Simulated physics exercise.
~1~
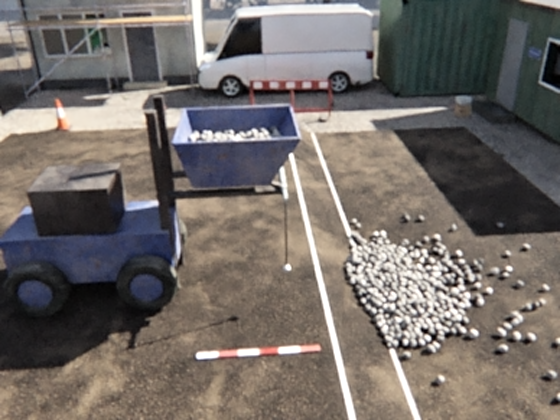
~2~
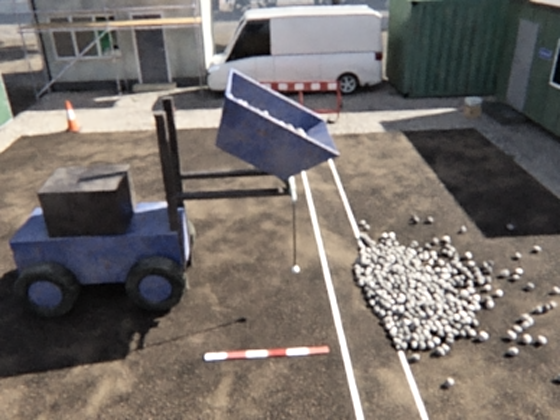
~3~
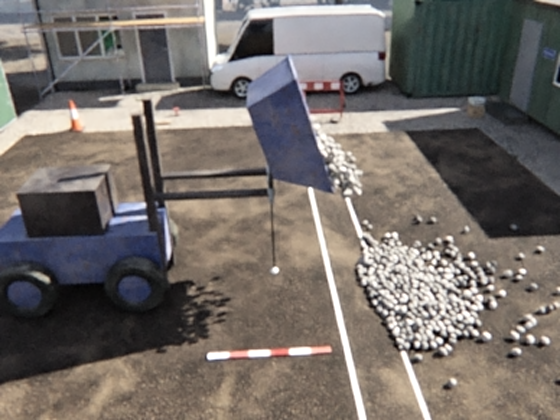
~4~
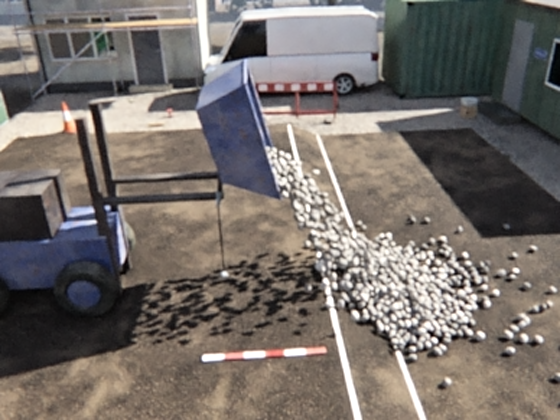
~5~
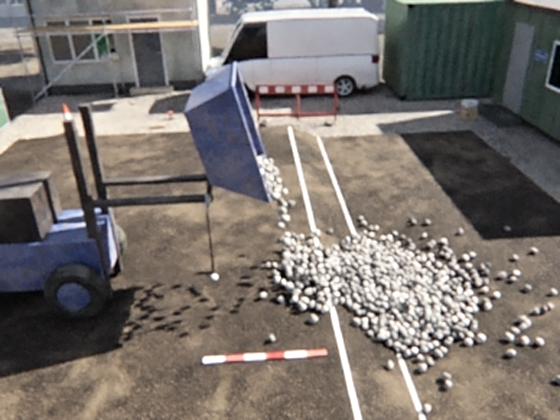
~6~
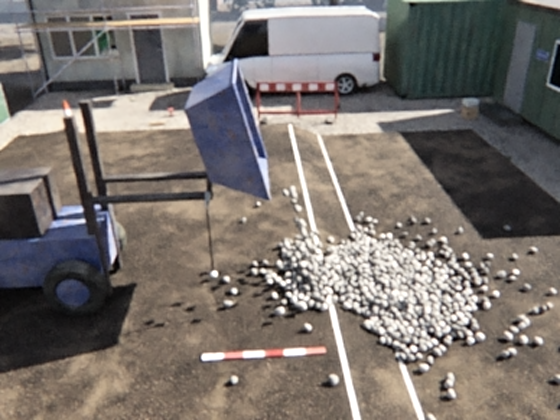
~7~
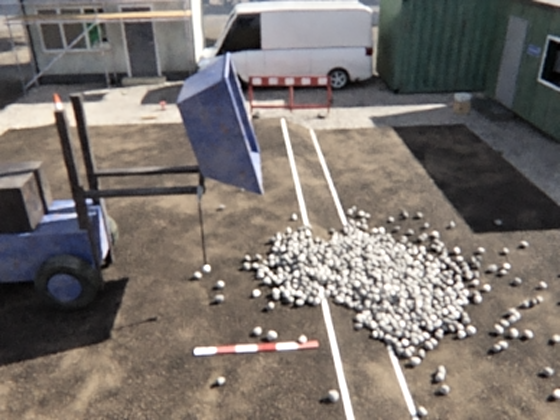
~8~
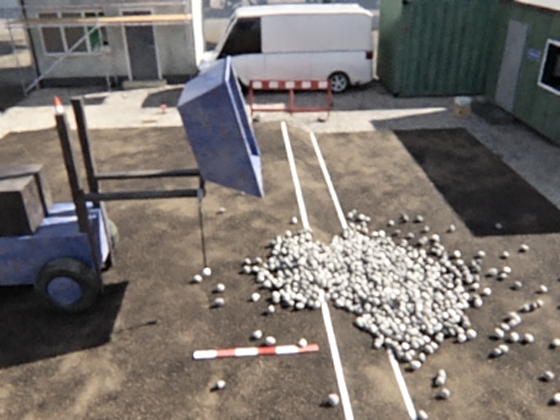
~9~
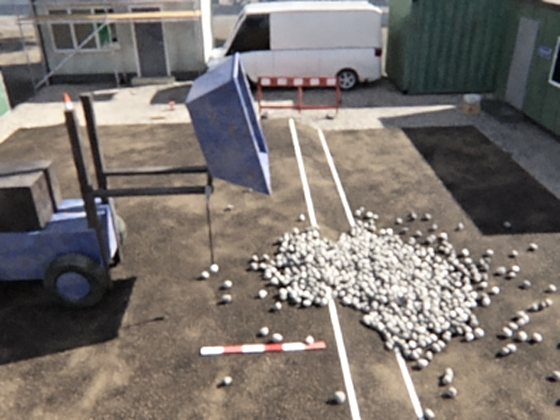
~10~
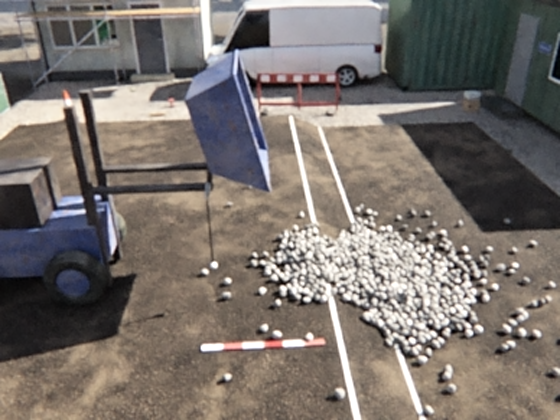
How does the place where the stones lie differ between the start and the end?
At the start some stones sit in the raised blue skip and the rest lie in a loose pile on the right. At the end they lie on the ground, in a larger heap that reaches farther left across both white lines.
